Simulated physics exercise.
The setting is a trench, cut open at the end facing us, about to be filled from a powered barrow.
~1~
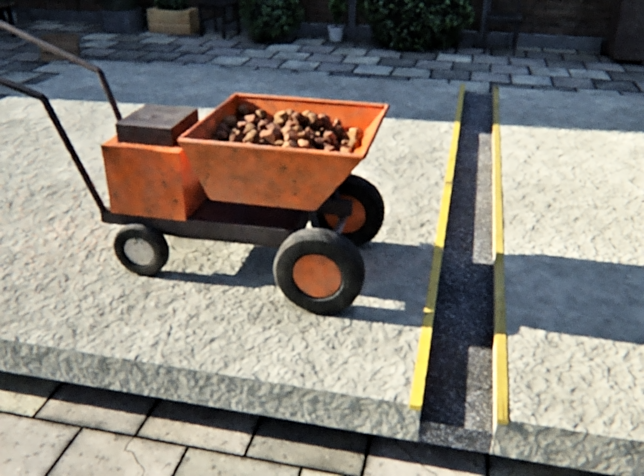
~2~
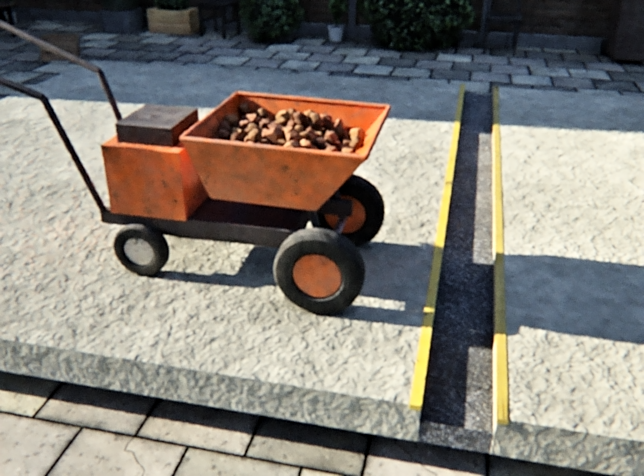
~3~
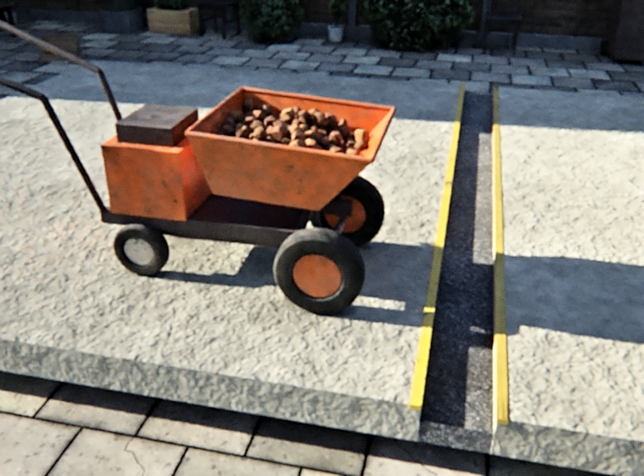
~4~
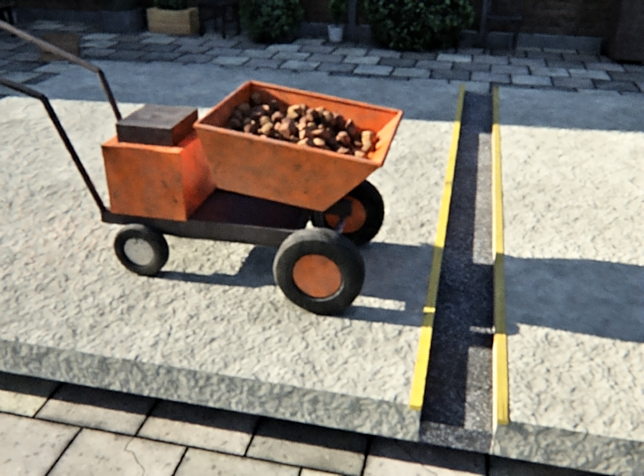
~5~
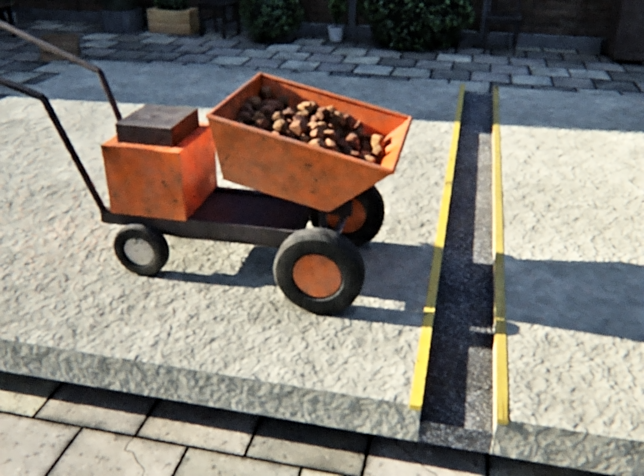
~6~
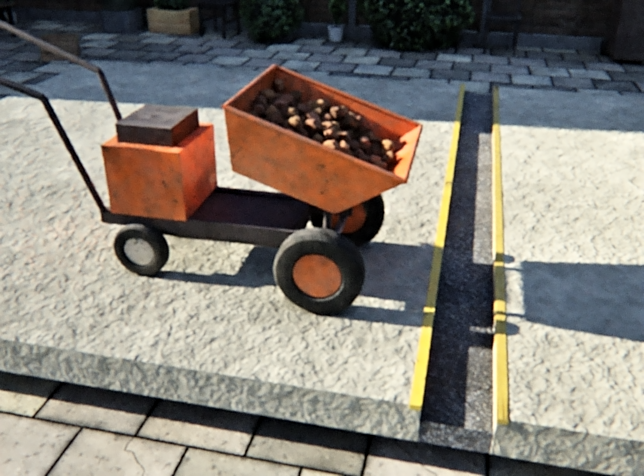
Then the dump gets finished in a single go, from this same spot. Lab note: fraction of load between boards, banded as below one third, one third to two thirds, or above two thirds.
One to two thirds of the load lands in the trench.
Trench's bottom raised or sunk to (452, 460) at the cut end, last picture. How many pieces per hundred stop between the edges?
I'd say around 70 in a hundred.
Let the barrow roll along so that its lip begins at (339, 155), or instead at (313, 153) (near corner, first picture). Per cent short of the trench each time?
About 0 %, then 20 %.
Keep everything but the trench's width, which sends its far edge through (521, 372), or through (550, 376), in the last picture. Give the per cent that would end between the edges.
In order, some 70 and some 90 percent.
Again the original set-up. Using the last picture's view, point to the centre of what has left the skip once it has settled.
Roughly pixel (490, 283).
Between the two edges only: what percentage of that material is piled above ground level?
50 per cent, near enough.
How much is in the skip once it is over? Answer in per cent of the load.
I'd put it near 5 percent.
Shortly afterwards, skip tipped steeply; the whole lot in the skip.
Next, skip tipped right over; near two thirds in the skip; near a quarter in or heaped over the trench; a little beyond it; only a few falling.
Some moments later, skip tipped right over; a little in the skip; near half in or heaped over the trench; near a third beyond it.
In the end, skip tipped right over; a little in the skip; near half in or heaped over the trench; near half beyond it.
